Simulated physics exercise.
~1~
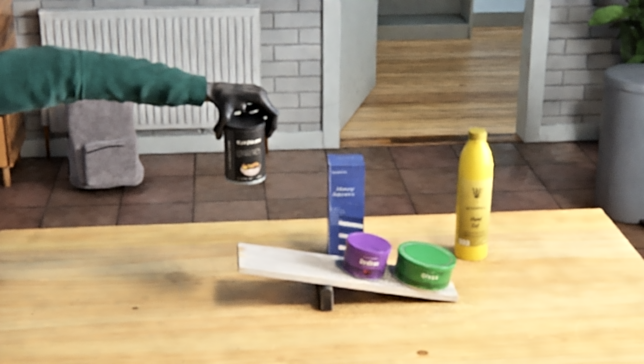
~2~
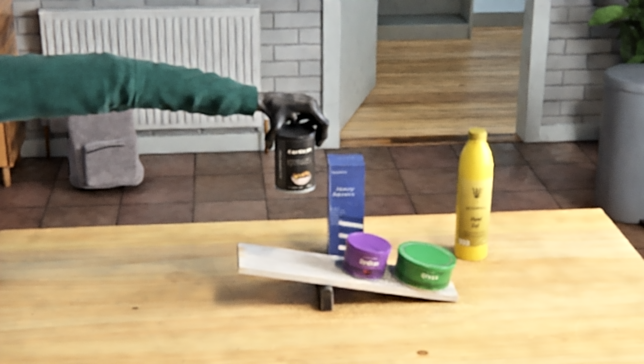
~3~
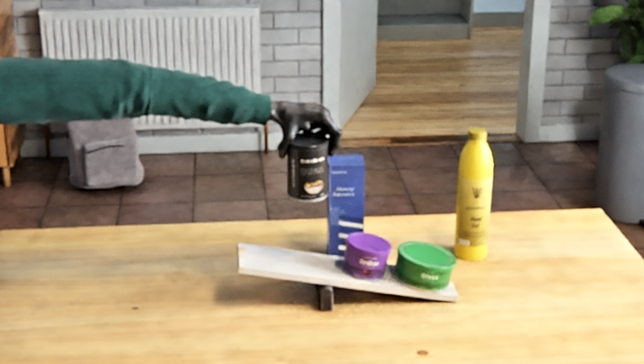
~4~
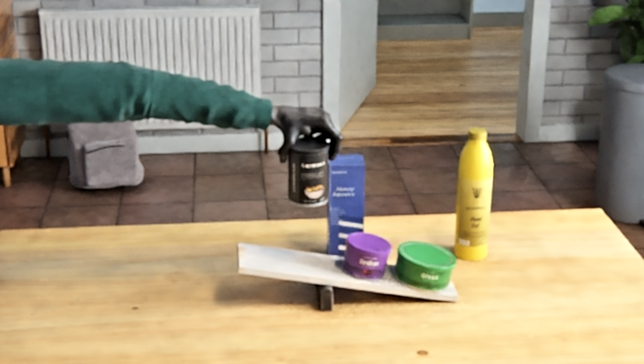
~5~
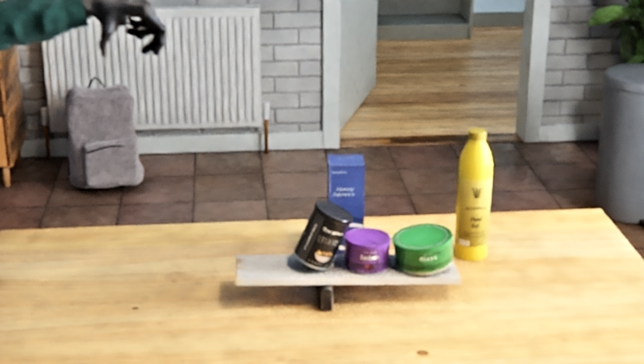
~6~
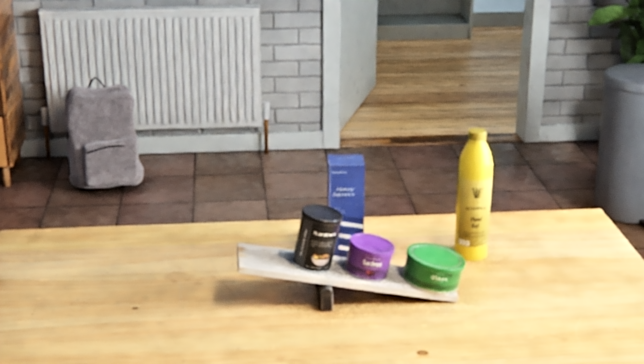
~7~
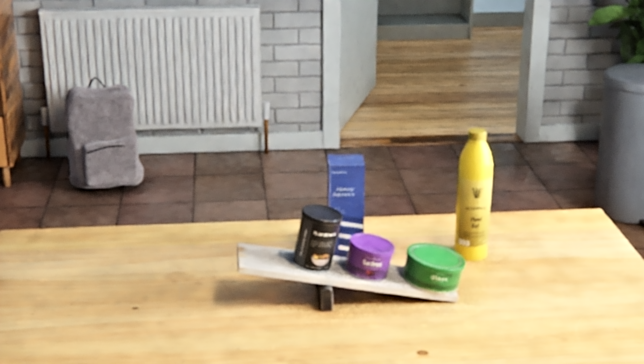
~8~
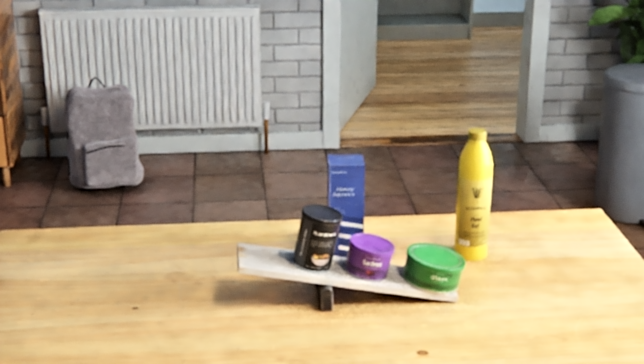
A gloved hand in a green sleeve carried a black tin rightward and dropped it on the raised left side of a small see-saw; the plank briefly levelled, then tipped back right-end down, with the tin leaning beside the purple and green tubs.
